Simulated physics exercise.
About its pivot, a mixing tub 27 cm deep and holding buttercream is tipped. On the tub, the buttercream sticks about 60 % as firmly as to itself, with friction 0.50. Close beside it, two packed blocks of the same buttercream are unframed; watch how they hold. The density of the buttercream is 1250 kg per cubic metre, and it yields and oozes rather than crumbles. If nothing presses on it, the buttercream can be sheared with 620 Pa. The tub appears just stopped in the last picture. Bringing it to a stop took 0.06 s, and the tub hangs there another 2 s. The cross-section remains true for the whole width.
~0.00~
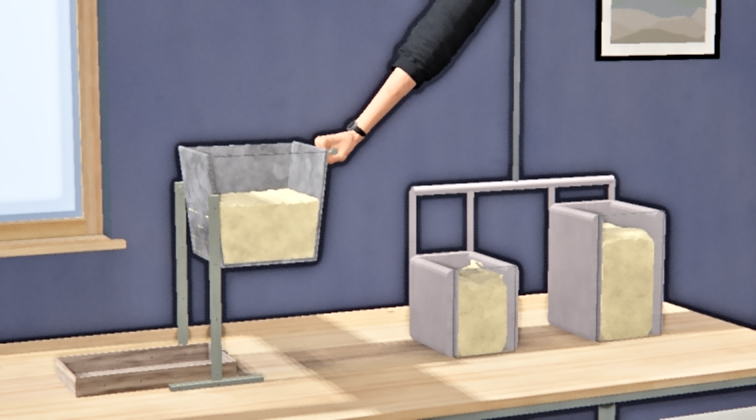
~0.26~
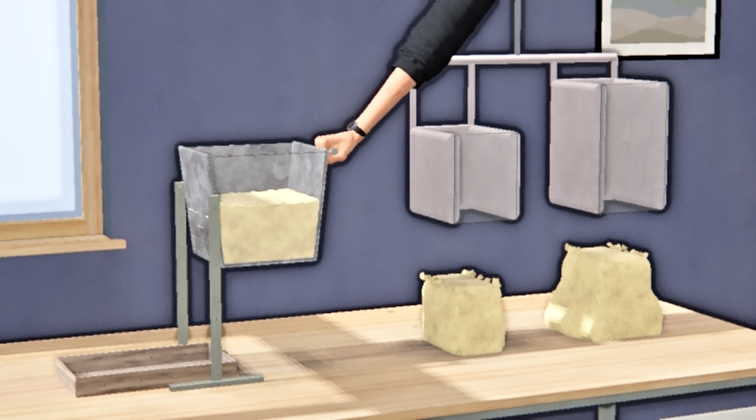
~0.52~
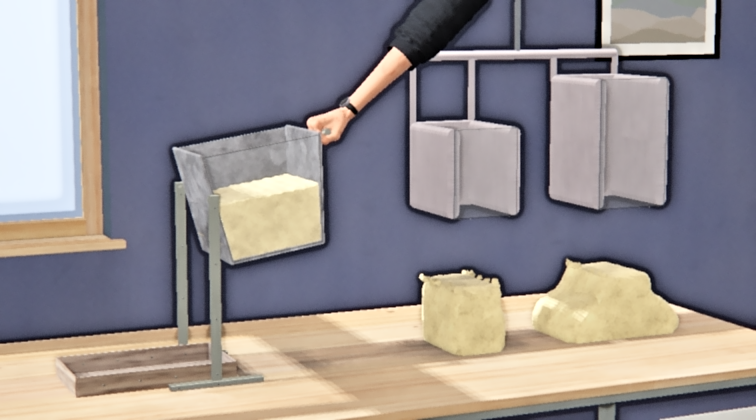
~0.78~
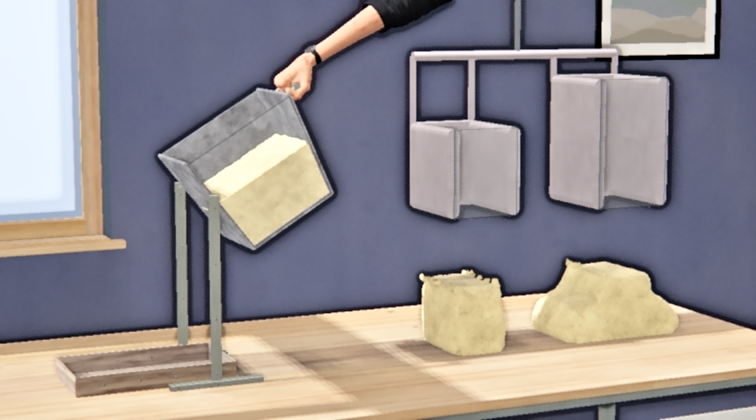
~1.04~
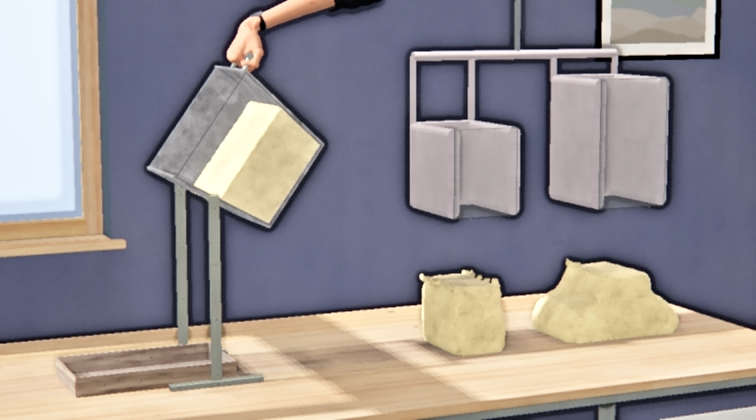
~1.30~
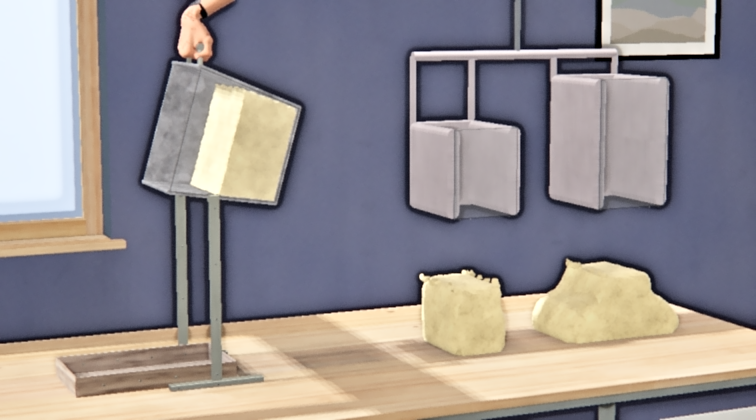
A pale frame lifts off two blocks of buttercream on a table, and the right one slumps lower and wider; then a hand tilts a clear tub of buttercream leftward on its stand, the contents staying inside.
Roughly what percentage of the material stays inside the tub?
100 %.
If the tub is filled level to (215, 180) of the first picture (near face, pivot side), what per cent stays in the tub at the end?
It would come to roughly 100 percent.
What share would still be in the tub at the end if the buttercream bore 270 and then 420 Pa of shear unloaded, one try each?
First 85 %, second 100 %.
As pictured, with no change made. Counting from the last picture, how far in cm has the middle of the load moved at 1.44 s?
The distance comes to some 1 cm.
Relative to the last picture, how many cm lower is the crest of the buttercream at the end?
Roughly 2 cm.
After 1.44 s, the tub is at 74 degrees and holds 100 %.
After 1.61 s, the tub is at 74 degrees and holds 100 %.
After 1.78 s, the tub is at 74 degrees and holds 100 %.
After 1.95 s, the tub is at 74 degrees and holds 100 %.
After 3.30 s, the tub is at 74 degrees and holds 100 %.
